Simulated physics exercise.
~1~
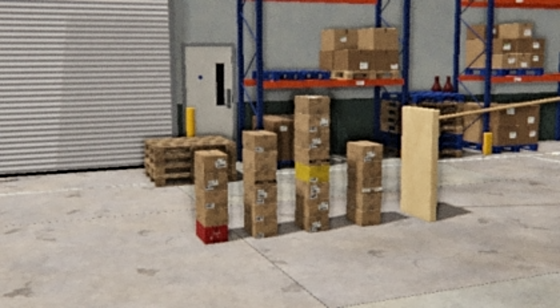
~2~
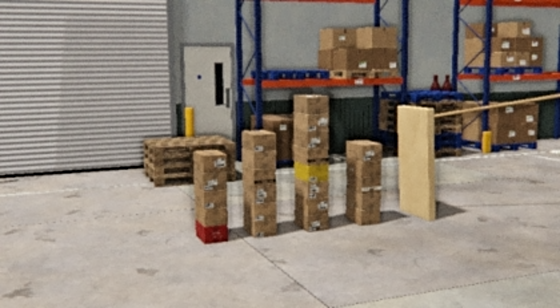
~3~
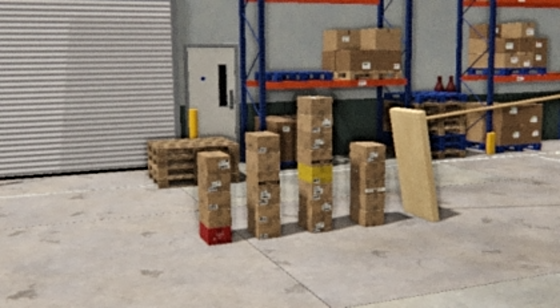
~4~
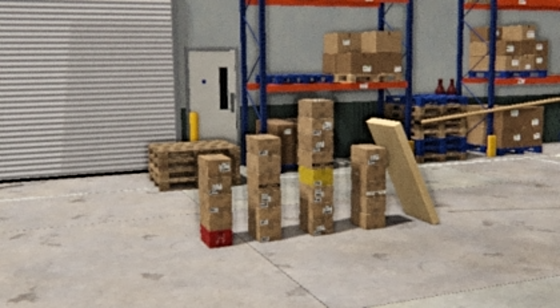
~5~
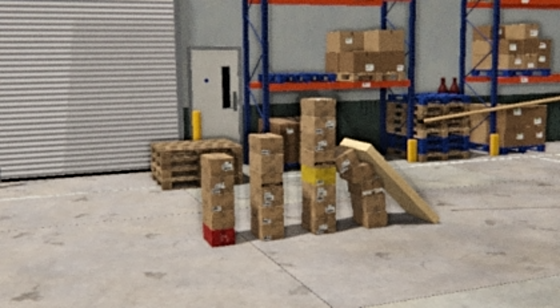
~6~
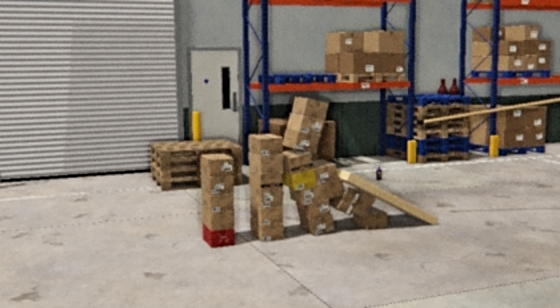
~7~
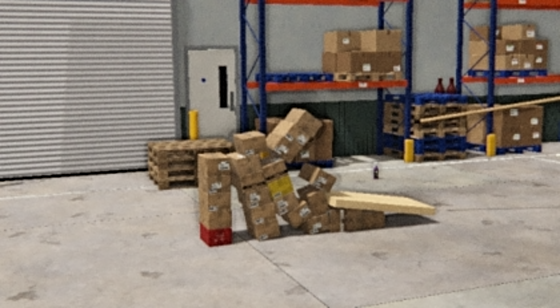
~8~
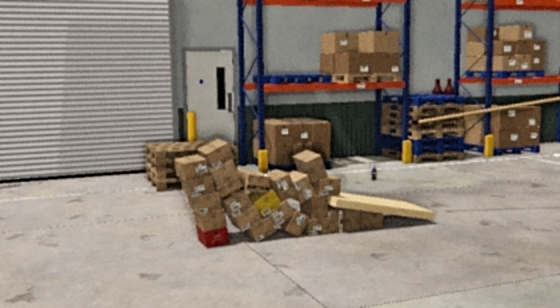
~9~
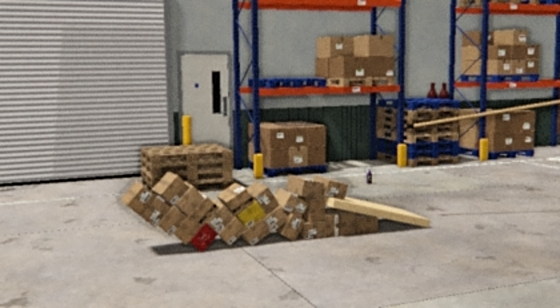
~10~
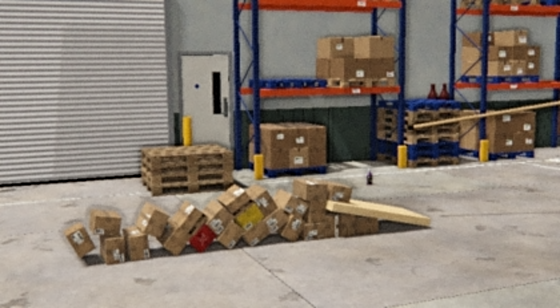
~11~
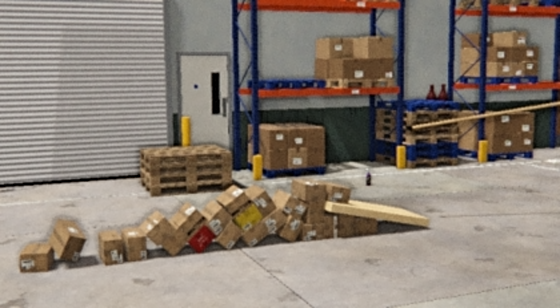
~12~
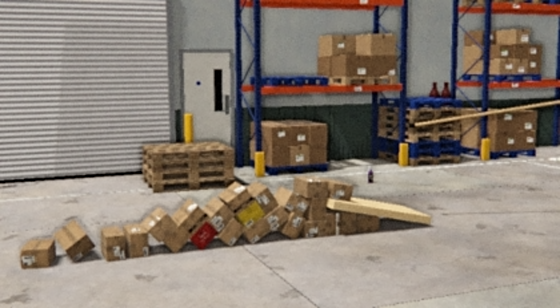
Four stacks of boxes topple leftward after a pole tips a board, ending in a sprawling heap.
